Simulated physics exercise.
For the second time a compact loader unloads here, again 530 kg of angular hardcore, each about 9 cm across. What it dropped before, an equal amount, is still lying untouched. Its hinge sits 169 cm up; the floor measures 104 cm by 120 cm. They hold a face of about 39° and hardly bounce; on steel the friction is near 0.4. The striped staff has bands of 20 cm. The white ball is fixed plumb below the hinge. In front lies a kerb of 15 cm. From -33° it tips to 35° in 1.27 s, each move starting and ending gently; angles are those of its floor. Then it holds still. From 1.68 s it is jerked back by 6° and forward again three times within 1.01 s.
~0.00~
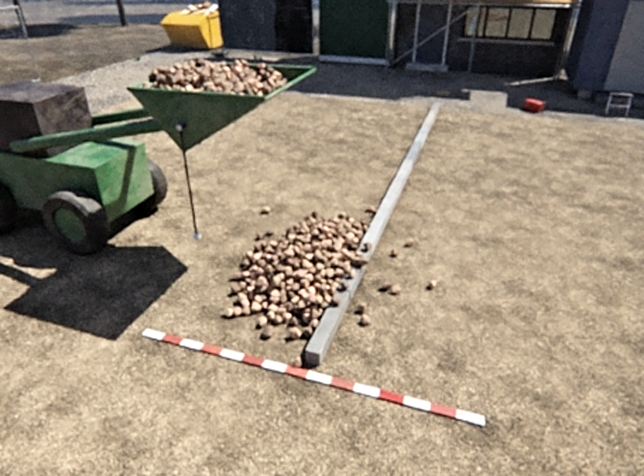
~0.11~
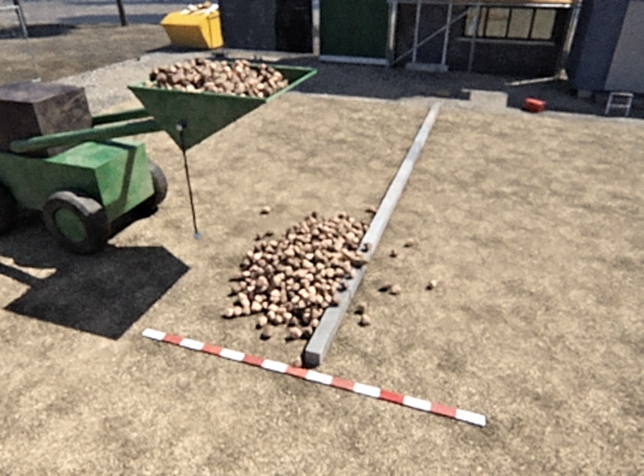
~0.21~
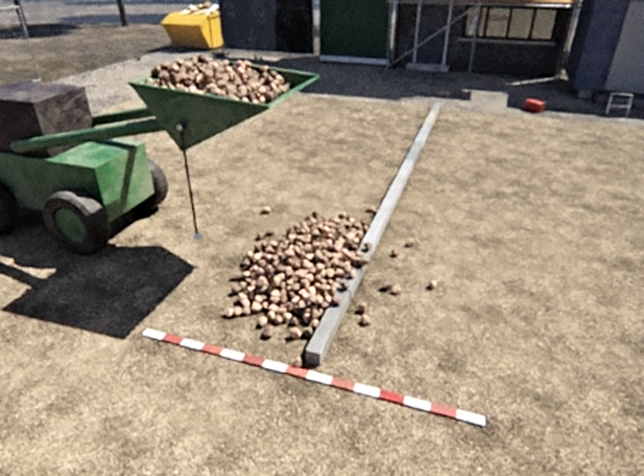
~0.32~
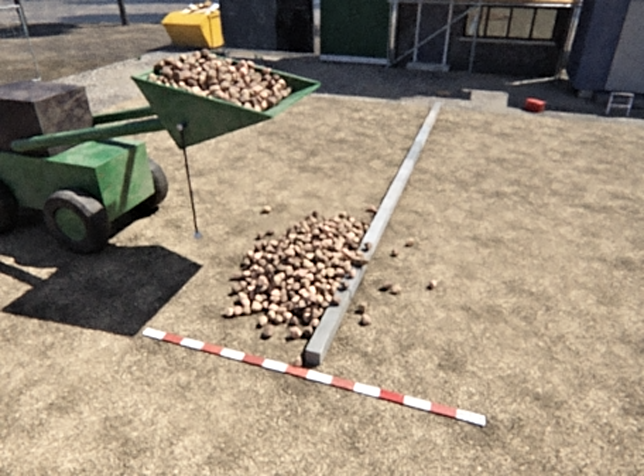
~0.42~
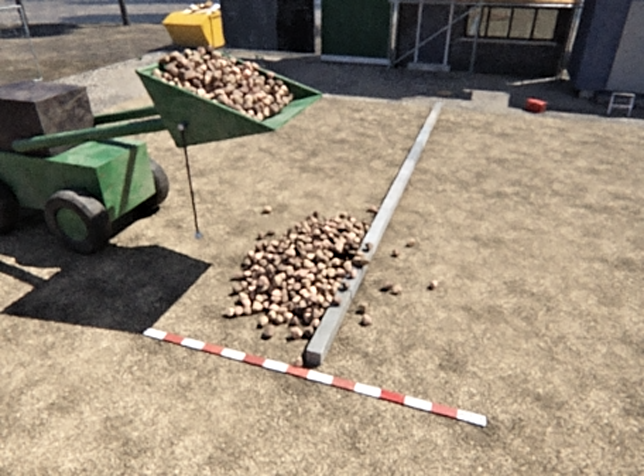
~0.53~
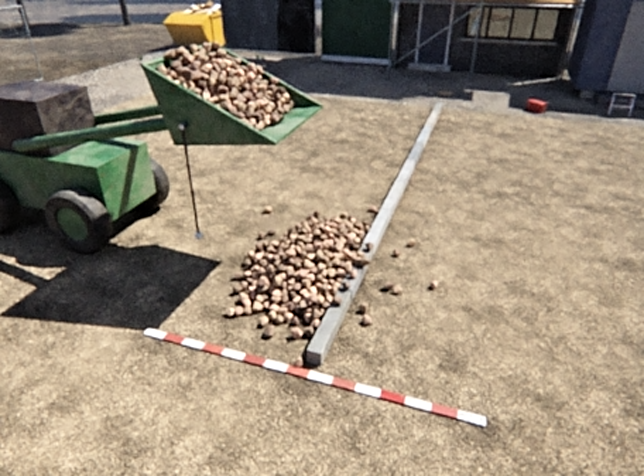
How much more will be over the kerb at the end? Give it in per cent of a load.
About 25 per cent.
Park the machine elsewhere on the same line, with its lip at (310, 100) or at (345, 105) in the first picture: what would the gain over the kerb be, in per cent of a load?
Near 70 per cent from the first place, 100 from the second.
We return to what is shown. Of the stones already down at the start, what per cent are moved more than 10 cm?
Roughly 5 per cent of them.
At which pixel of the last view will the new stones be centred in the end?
Their middle is at about (334, 254).
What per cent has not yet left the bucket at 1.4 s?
It holds some 85 per cent.
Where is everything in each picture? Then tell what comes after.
In the first frame, lip at (266, 98), floor tilted -33°, highest stones at (212, 68). The earlier load is highest near (311, 238), 32 cm above ground level, 99 % on this side of the kerb, 1 % over the kerb.
In the second frame, the bucket is at -32°, its lip at (267, 101); the top of the load is at (199, 67); the stones move at 0.1 m/s on average.
In the third frame, lip at (270, 107), floor tilted -28°, highest stones at (198, 64); the stones move at 0.2 m/s on average.
In the fourth frame, lip at (272, 117), floor tilted -22°, highest stones at (201, 59); the stones move at 0.3 m/s on average.
In the fifth frame, lip at (275, 130), floor tilted -15°, highest stones at (202, 55); the stones move at 0.3 m/s on average.
In the sixth frame, the bucket is at -7°, its lip at (276, 144); the top of the load is at (204, 52); the stones move at 0.4 m/s on average.
After 0.9 s the floor is at 24°; in per cent of one load, 100 in the bucket, 99 on this side of the kerb, 1 over the kerb; the foremost stones are at (392, 279).
After 1.4 s the floor is at 35°; in per cent of one load, 86 in the bucket, 113 on this side of the kerb, 1 over the kerb; the foremost stones are at (392, 279).
After 3.1 s the floor is at 35°; in per cent of one load, 0 in the bucket, 174 on this side of the kerb, 26 over the kerb; the foremost stones are at (461, 295).
After 6.0 s the floor is at 35°; in per cent of one load, 0 in the bucket, 173 on this side of the kerb, 27 over the kerb; the foremost stones are at (461, 295). Net gain over the kerb, 25.
